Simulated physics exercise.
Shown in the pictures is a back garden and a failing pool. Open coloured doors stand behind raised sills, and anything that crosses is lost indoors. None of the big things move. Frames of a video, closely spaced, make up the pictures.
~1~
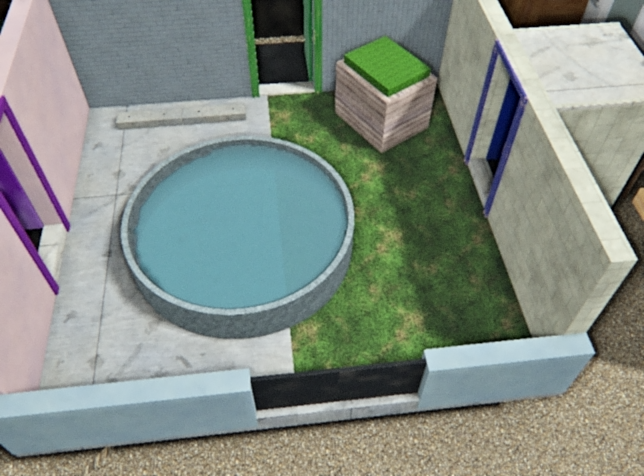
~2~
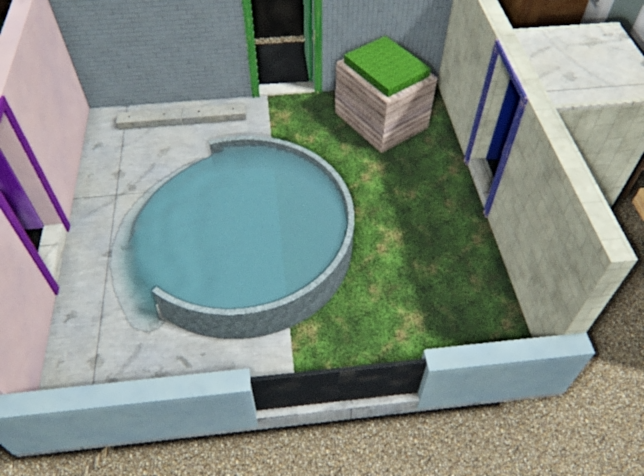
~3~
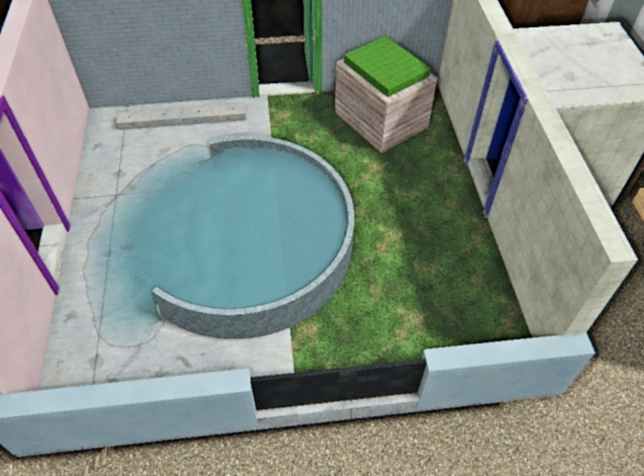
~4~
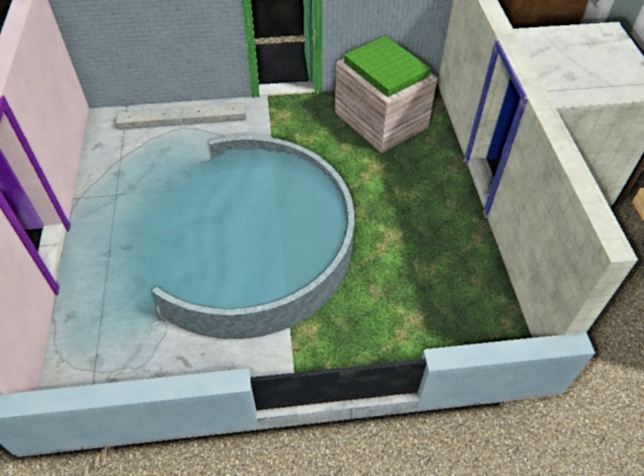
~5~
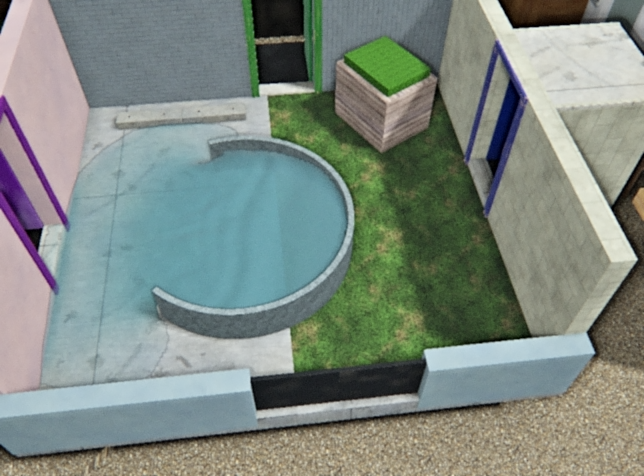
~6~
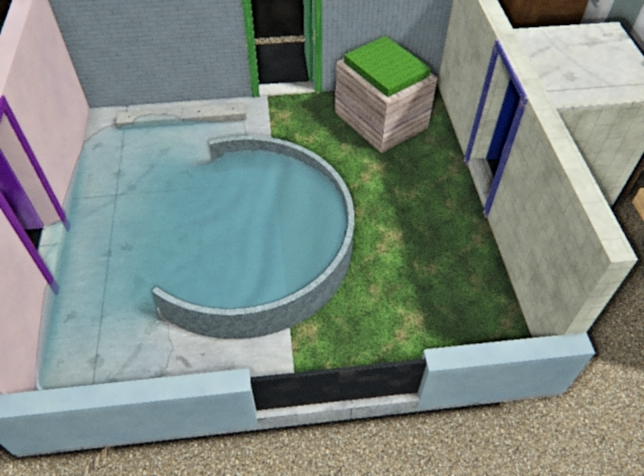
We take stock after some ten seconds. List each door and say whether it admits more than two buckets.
Green door - admits more than two; blue door - admits no more than two; purple door - admits more than two.
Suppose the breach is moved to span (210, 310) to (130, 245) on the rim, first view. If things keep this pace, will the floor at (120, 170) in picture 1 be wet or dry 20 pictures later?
There: Awash.
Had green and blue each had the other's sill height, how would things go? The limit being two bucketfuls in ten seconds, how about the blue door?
Short answer: Blue gets swamped.
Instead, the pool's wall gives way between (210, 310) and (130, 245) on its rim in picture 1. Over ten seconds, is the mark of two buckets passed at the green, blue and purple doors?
The green one tops the mark; the blue one falls short; the purple one falls short.
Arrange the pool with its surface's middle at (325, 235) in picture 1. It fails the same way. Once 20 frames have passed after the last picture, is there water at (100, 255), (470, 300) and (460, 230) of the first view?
Going through the three places: In the spill, out of reach, out of reach.
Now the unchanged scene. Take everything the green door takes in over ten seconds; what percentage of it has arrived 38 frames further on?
Share by then: 45 in a hundred.
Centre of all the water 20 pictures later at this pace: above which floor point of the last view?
About (181, 222).
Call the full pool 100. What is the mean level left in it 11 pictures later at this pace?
Estimate: Close to 42 %.
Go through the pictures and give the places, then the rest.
The first picture shows still water in the round tank at (240, 219).
In the second picture, water pours out at (141, 222) and has run to a hidden place.
In the third picture, the front is at a hidden place, out from the gap at (142, 225).
In the fourth picture, the front is at (199, 134), out from the gap at (142, 226).
In the fifth picture, water pours out at (142, 226) and has run to (53, 379).
In the sixth picture, the front is at a hidden place, out from the gap at (142, 226).
A moment on, water covers 30 % of the floor; the green door not reached, the blue door not reached, the purple door over two buckets in.
Next, water covers 45 % of the floor; the green door not reached, the blue door not reached, the purple door far over two buckets in.
Then, water covers 65 % of the floor; the green door under two buckets in, the blue door not reached, the purple door far over two buckets in.
Later, water covers 95 % of the floor; the green door over two buckets in, the blue door wet at the sill, nothing in, the purple door far over two buckets in.
In the end, water covers 95 % of the floor; the green door far over two buckets in, the blue door wet at the sill, nothing in, the purple door far over two buckets in.
